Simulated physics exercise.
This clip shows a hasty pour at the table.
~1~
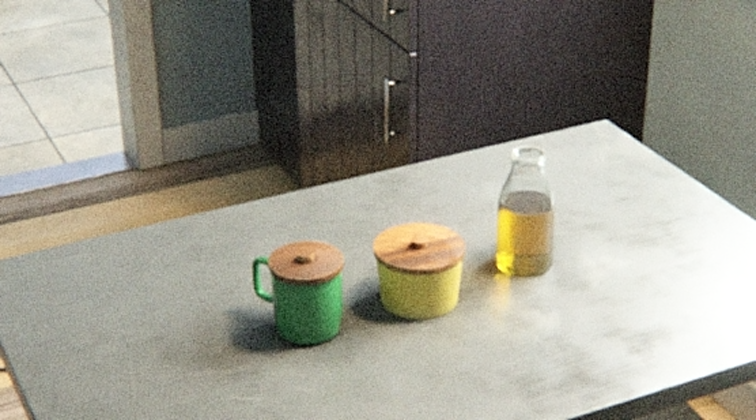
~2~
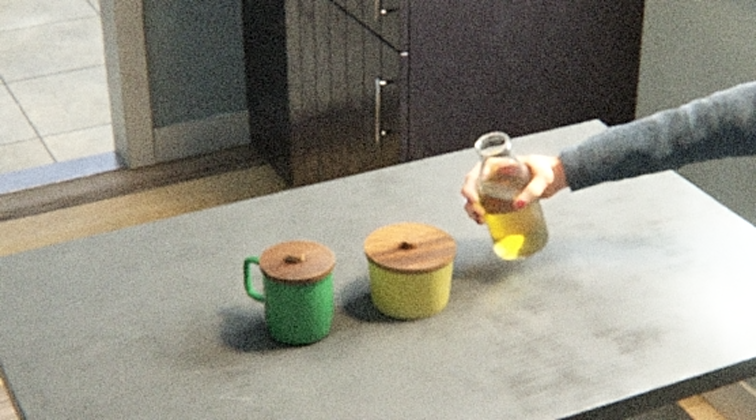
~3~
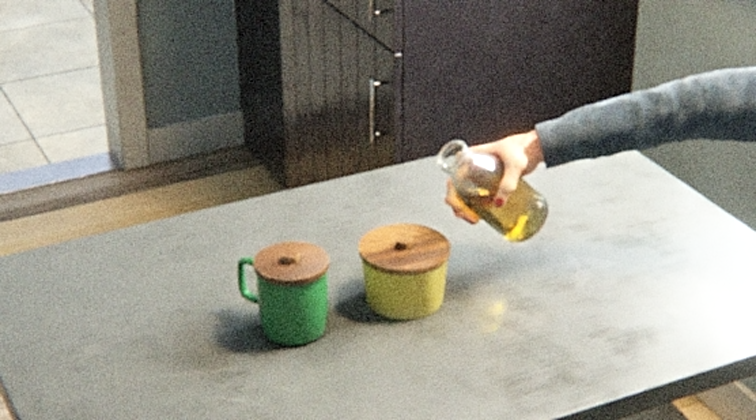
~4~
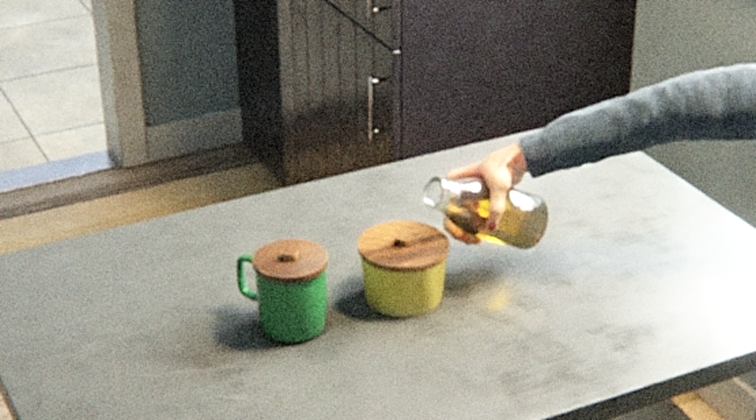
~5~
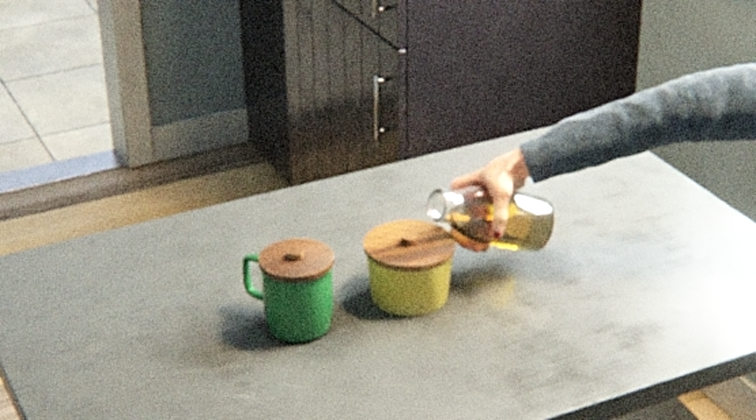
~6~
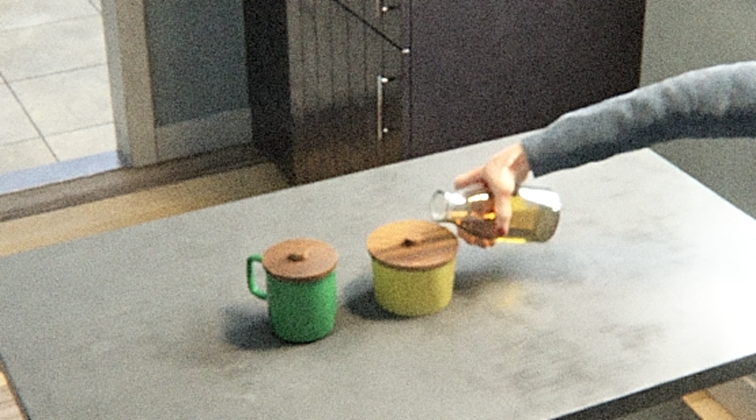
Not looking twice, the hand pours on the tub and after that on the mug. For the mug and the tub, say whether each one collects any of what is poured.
Mug: Collects none. Tub: Collects none.
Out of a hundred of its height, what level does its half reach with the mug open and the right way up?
40 per cent, by my reckoning.
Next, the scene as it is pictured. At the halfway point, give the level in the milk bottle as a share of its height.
Fill height: Near 25 per cent.
A moment on, it hits the lid of the tub and runs off.
Further on, it hits the lid of the mug and runs off.
When it is over, the tub is empty, in a puddle; the mug is empty, in a puddle.
